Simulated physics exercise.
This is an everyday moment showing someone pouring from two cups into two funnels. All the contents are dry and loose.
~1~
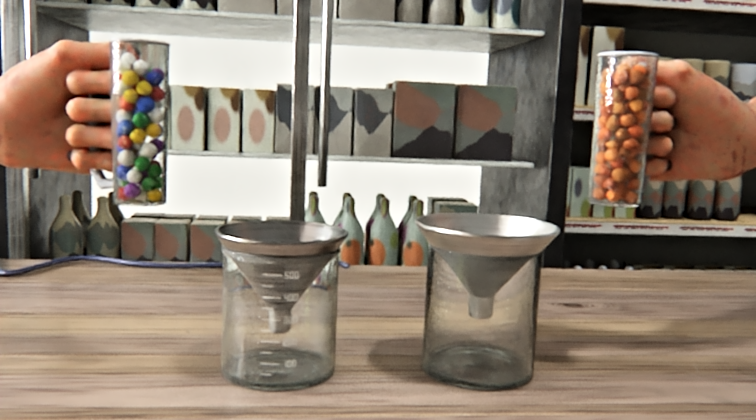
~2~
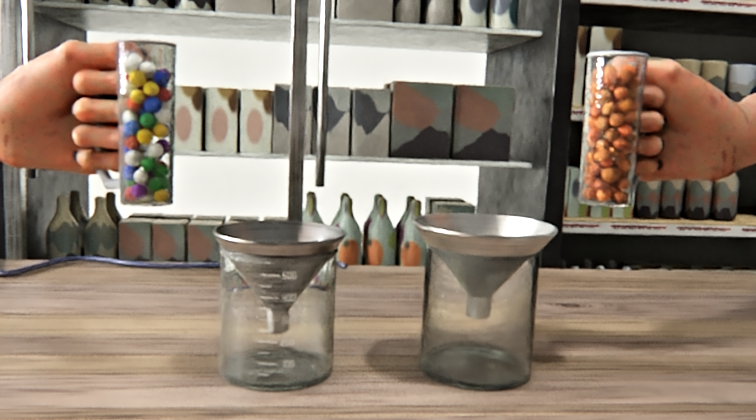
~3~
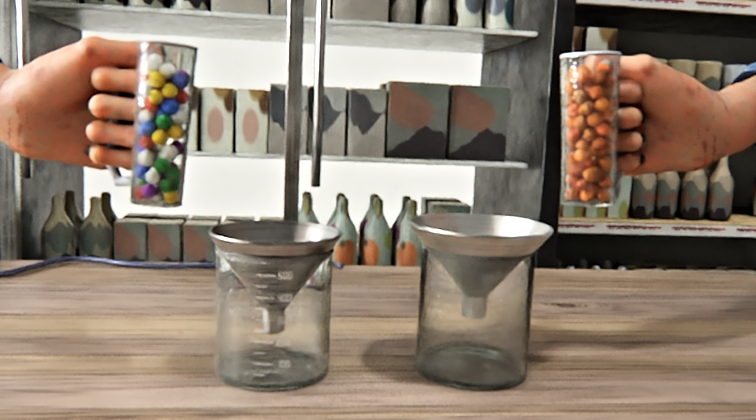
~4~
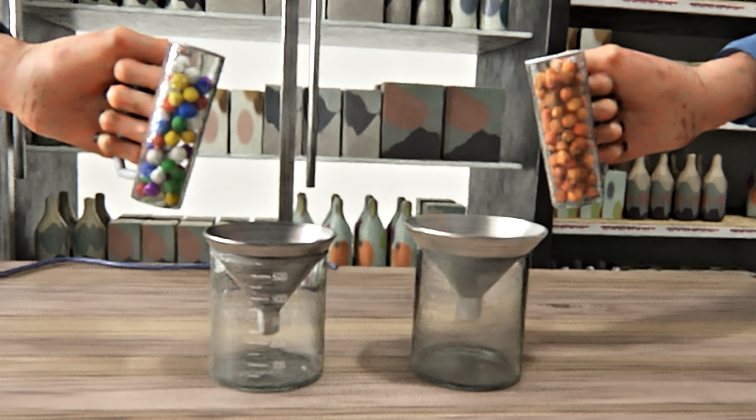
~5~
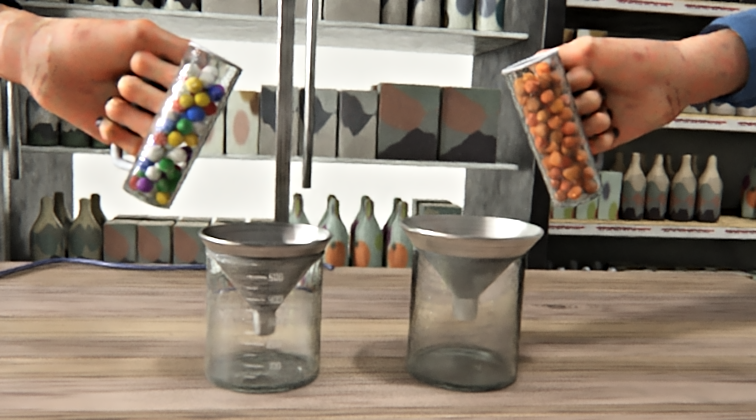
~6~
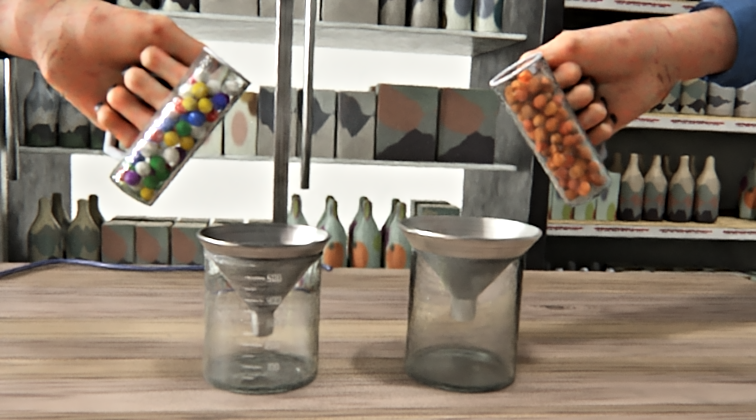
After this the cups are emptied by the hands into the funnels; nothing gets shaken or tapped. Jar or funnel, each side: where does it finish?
Left funnel: Still in the funnel; right: Still in the funnel.
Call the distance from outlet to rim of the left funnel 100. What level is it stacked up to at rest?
Around 90 per cent.
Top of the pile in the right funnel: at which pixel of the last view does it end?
Near (431, 241).
Then, 0.33 s past the last view, left, all still in the cup; right, all still in the cup.
Then, 0.68 s past the last view, left, nearly all still in the cup, a stray few in or over the funnel; right, nearly all still in the cup, a stray few in or over the funnel.
Then, 1.10 s past the last view, left, about a quarter still in the cup, most in or over the funnel, a stray few down in the jar; right, about a third still in the cup, about half in or over the funnel, a stray few down in the jar.
Finally, left, nearly all stuck in the funnel, a small part down in the jar; right, nearly all stuck in the funnel, a stray few down in the jar.
